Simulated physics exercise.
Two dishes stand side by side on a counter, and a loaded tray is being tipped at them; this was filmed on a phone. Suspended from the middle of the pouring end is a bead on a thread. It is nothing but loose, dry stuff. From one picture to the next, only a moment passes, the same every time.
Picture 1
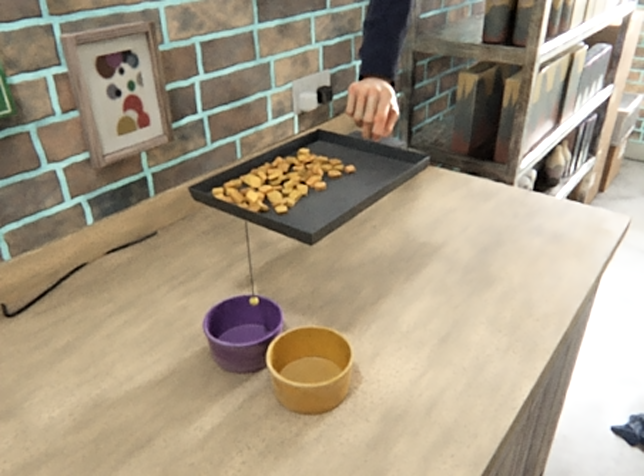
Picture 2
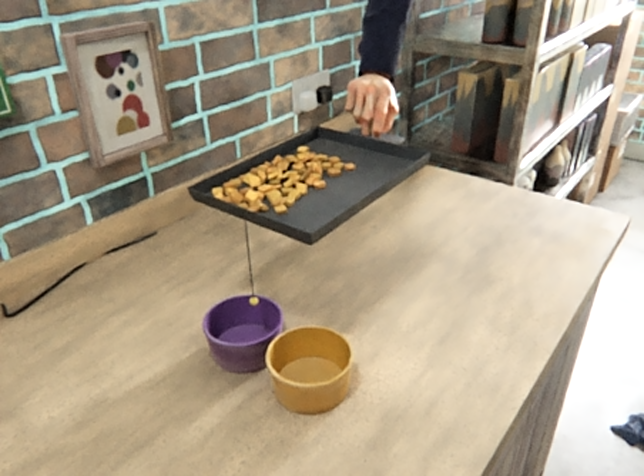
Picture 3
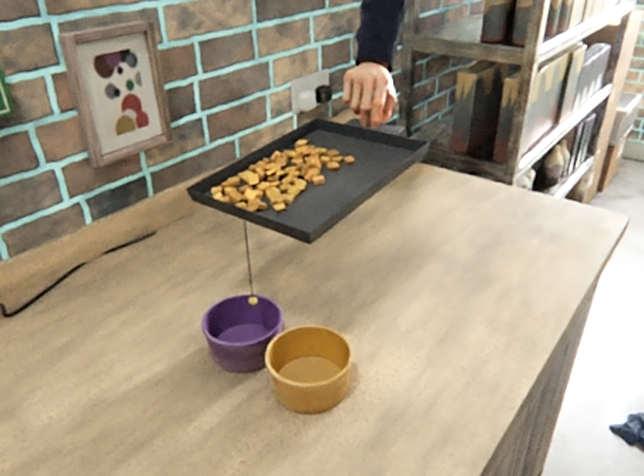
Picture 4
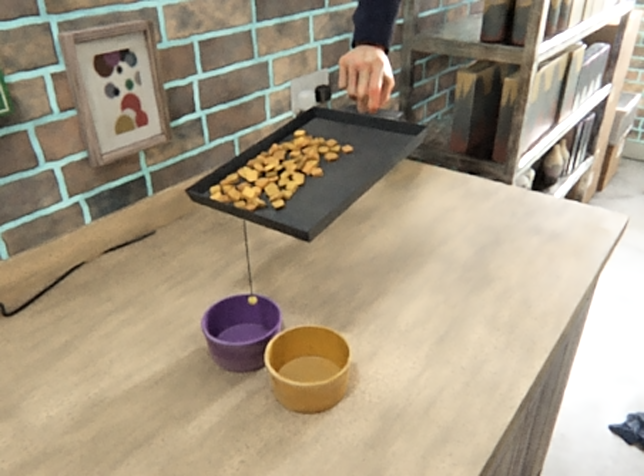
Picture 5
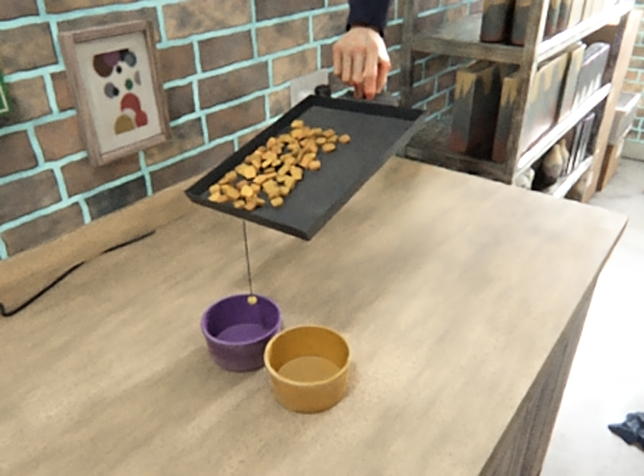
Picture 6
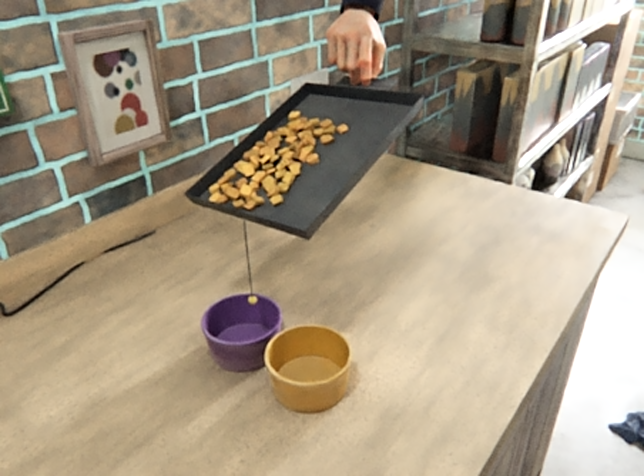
At first, a hand holds a dark tray of brown cereal squares level above a purple dish and a yellow-brown dish on a counter, a bead hanging by a thread from the tray. The hand then raises the far end, tilting the tray gradually toward its near left corner, while the dishes stay still.
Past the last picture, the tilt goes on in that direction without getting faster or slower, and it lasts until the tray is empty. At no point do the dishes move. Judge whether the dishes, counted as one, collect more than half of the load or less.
Catch: Under fifty percent.
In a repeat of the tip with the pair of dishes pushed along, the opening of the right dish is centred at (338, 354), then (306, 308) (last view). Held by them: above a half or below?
In the first position a minority, in the second a minority.
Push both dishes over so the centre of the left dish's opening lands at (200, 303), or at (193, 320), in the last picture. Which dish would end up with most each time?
First try, the leftmost dish; second try, the leftmost dish.
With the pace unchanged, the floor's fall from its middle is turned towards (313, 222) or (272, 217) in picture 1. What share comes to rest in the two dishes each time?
Shares: About 70 in a hundred, then about 60 in a hundred.
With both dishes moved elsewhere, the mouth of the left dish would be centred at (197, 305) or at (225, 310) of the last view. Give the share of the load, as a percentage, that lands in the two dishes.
First placement: Some 80 %; second placement: Some 50 %.
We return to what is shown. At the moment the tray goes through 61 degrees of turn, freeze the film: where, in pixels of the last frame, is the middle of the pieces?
Load centre: Approx. (218, 188).
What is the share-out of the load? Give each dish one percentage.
Roughly: Left 30 %, right 0 %.
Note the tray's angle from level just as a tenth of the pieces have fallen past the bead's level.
Somewhere around 80 degrees.
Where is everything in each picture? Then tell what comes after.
Corners of the pouring end near (192, 187) and (311, 231), level; middle of the load near (281, 179), cereal squares; left dish near (217, 352); right dish near (284, 392); bead on its thread near (254, 301), in the first frame.
Corners of the pouring end near (191, 187) and (310, 231), level; middle of the load near (280, 178), in the second frame.
Corners of the pouring end near (190, 188) and (309, 230), tipped barely, lowest at the left corner; middle of the load near (279, 175), in the third frame.
Corners of the pouring end near (189, 189) and (307, 229), tipped a little, lowest at the left corner; middle of the load near (277, 169), in the fourth frame.
Corners of the pouring end near (188, 191) and (305, 228), tipped a little, lowest at the left corner; middle of the load near (275, 164), in the fifth frame.
Corners of the pouring end near (188, 192) and (304, 227), tipped clearly, lowest at the left corner; middle of the load near (273, 160); left dish near (215, 351); right dish near (282, 391), in the sixth frame.
Shortly afterwards, tray tipped steeply; the whole lot on the tray.
Next, tray tipped right over; near two thirds on the tray; a little in the left dish; near a quarter outside both; a little in the air.
Some moments later, tray tipped past a quarter turn; near a quarter in the left dish; near two thirds outside both.
In the end, tray tipped past a quarter turn; none at all in the right dish; near a quarter in the left dish; near two thirds outside both.
